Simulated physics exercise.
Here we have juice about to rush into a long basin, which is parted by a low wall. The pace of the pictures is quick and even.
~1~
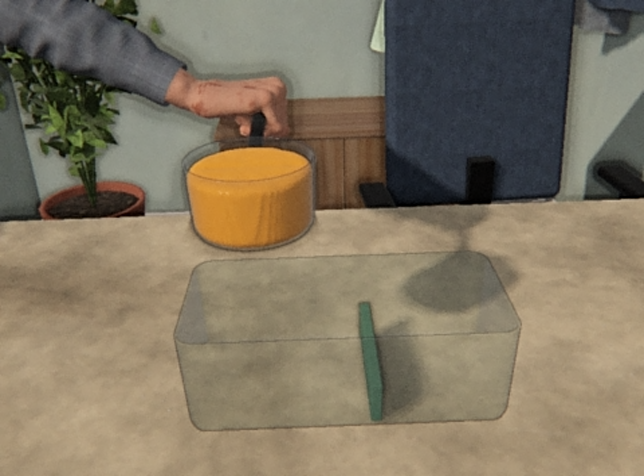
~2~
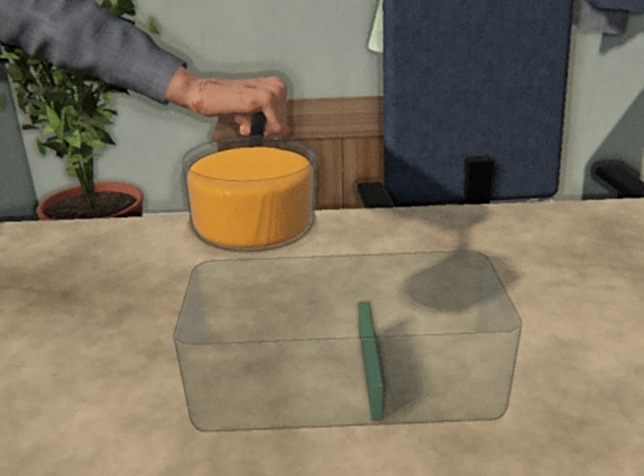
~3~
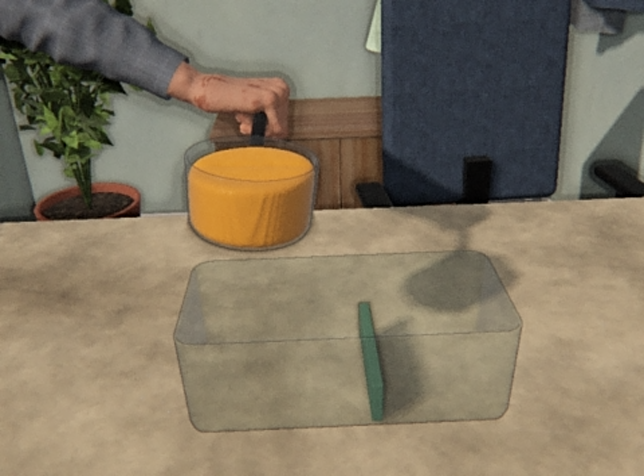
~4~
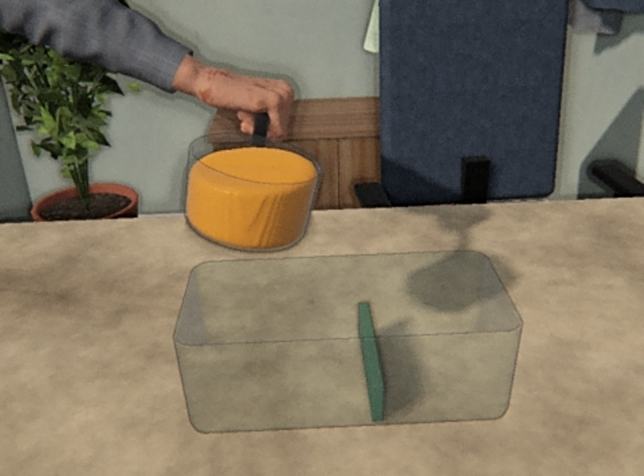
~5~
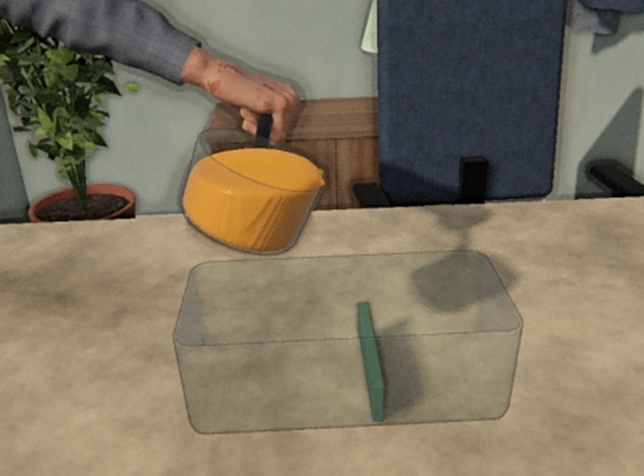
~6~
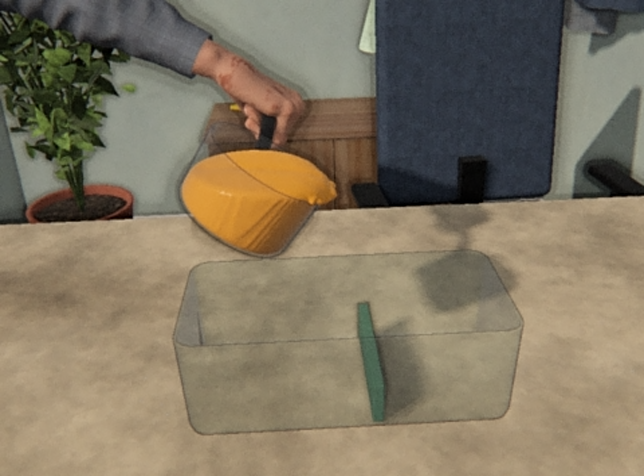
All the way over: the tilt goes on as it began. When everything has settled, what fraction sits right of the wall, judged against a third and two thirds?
It settles with between one third and two thirds on the right.
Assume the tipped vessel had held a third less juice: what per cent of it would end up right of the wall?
That share would be some 20 parts in a hundred.
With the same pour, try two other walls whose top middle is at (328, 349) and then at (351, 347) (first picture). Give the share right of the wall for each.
Well, it's close to 90 per cent for the first one, then 70 per cent for the other.
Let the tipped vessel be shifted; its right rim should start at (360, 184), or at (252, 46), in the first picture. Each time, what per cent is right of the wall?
85 and 10 per cent.
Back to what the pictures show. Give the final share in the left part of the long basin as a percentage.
I'd put it at around 55 %.
A moment on, the tilt is 99° and 27 per cent is still to pour, 9 is left of the wall and 26 right of it.
Next, the tilt is 107° and 5 per cent is still to pour, 45 is left of the wall and 44 right of it.
Then the tilt is 107° and 0 per cent is still to pour, 53 is left of the wall and 43 right of it.
Later the tilt is 107° and 0 per cent is still to pour, 55 is left of the wall and 44 right of it.
Finally, 55 per cent lies left of the wall, 44 right of it and 1 outside.
